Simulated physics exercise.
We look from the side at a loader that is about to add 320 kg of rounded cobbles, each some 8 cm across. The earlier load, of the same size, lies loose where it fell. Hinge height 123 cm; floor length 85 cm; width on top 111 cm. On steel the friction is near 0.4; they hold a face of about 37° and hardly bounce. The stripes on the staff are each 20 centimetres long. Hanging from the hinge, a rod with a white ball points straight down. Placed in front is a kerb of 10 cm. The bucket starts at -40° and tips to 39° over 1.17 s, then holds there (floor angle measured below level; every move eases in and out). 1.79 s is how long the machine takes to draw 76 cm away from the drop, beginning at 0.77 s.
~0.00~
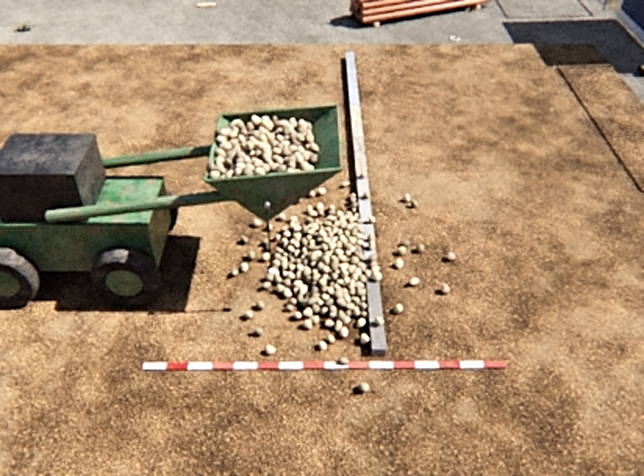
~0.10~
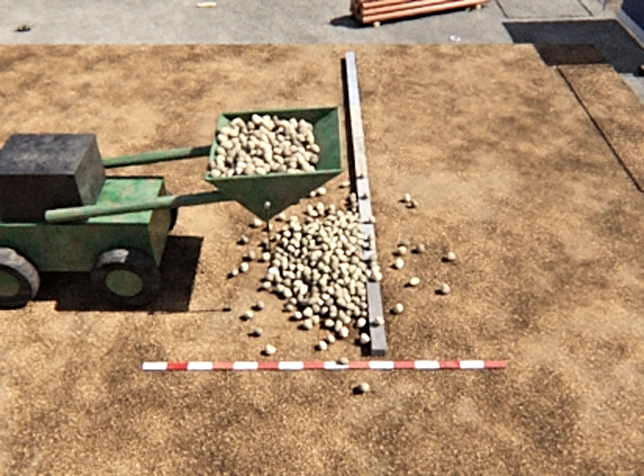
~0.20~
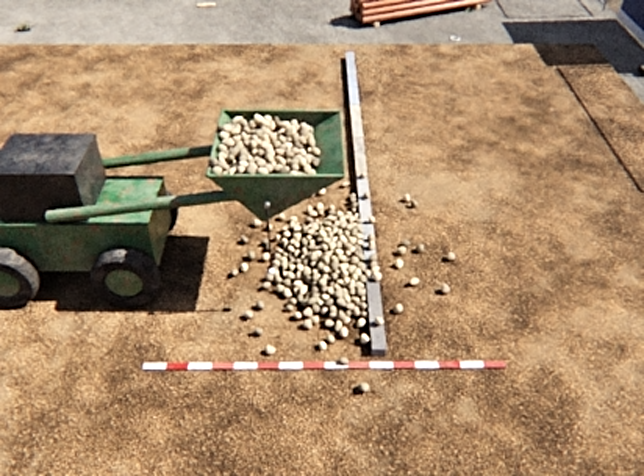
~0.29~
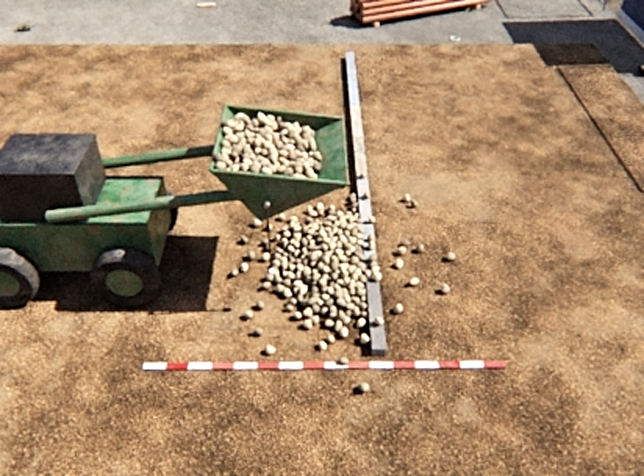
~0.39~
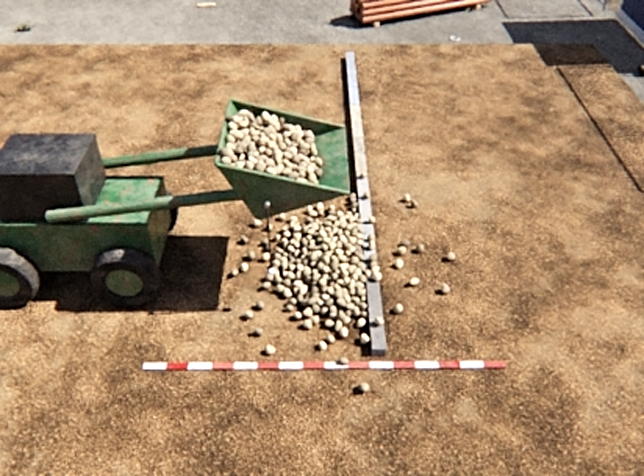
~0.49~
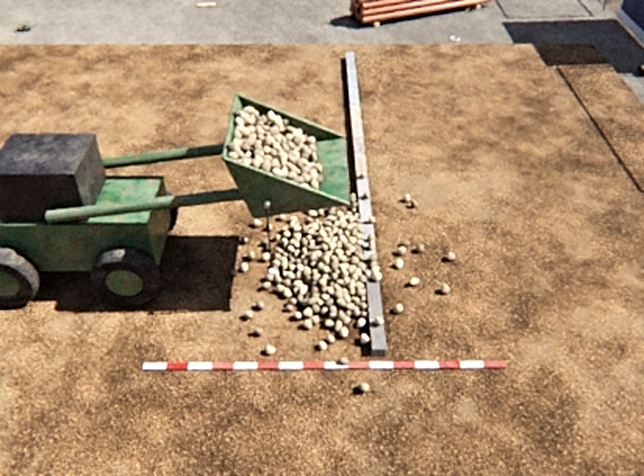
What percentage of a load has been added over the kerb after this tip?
20 %.
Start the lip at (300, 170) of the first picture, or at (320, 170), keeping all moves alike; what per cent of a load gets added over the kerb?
Case one about 0 %, case two about 5 %.
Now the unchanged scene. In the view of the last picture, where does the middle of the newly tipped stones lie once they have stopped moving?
Near (338, 258).
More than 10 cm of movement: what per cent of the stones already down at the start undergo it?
Roughly 15 per cent of them.
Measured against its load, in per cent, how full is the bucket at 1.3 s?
Close to 45 in a hundred is still held.
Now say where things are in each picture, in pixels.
In the first frame, lip at (342, 170), floor tilted -40°, highest stones at (258, 134). The earlier load is highest near (330, 250), 22 cm above ground level, 98 % on this side of the kerb, 2 % over the kerb.
In the second frame, the bucket is at -38°, its lip at (343, 171); the top of the load is at (243, 134); the stones move at 0.1 m/s on average.
In the third frame, lip at (345, 176), floor tilted -34°, highest stones at (235, 133); the stones move at 0.2 m/s on average.
In the fourth frame, lip at (348, 184), floor tilted -28°, highest stones at (235, 130); the stones move at 0.3 m/s on average.
In the fifth frame, lip at (350, 194), floor tilted -19°, highest stones at (237, 124); the stones move at 0.3 m/s on average.
In the sixth frame, the bucket is at -10°, its lip at (350, 204); the top of the load is at (244, 120); the stones move at 0.4 m/s on average.
After 0.9 s the floor is at 27°; in per cent of one load, 100 in the bucket, 98 on this side of the kerb, 2 over the kerb; the foremost stones are at (419, 245).
After 1.3 s the floor is at 39°; in per cent of one load, 43 in the bucket, 155 on this side of the kerb, 2 over the kerb; the foremost stones are at (419, 245).
After 3.0 s the floor is at 39°; in per cent of one load, 0 in the bucket, 178 on this side of the kerb, 22 over the kerb; the foremost stones are at (477, 248).
After 5.6 s the floor is at 39°; in per cent of one load, 0 in the bucket, 178 on this side of the kerb, 22 over the kerb; the foremost stones are at (477, 248). Net gain over the kerb, 20.
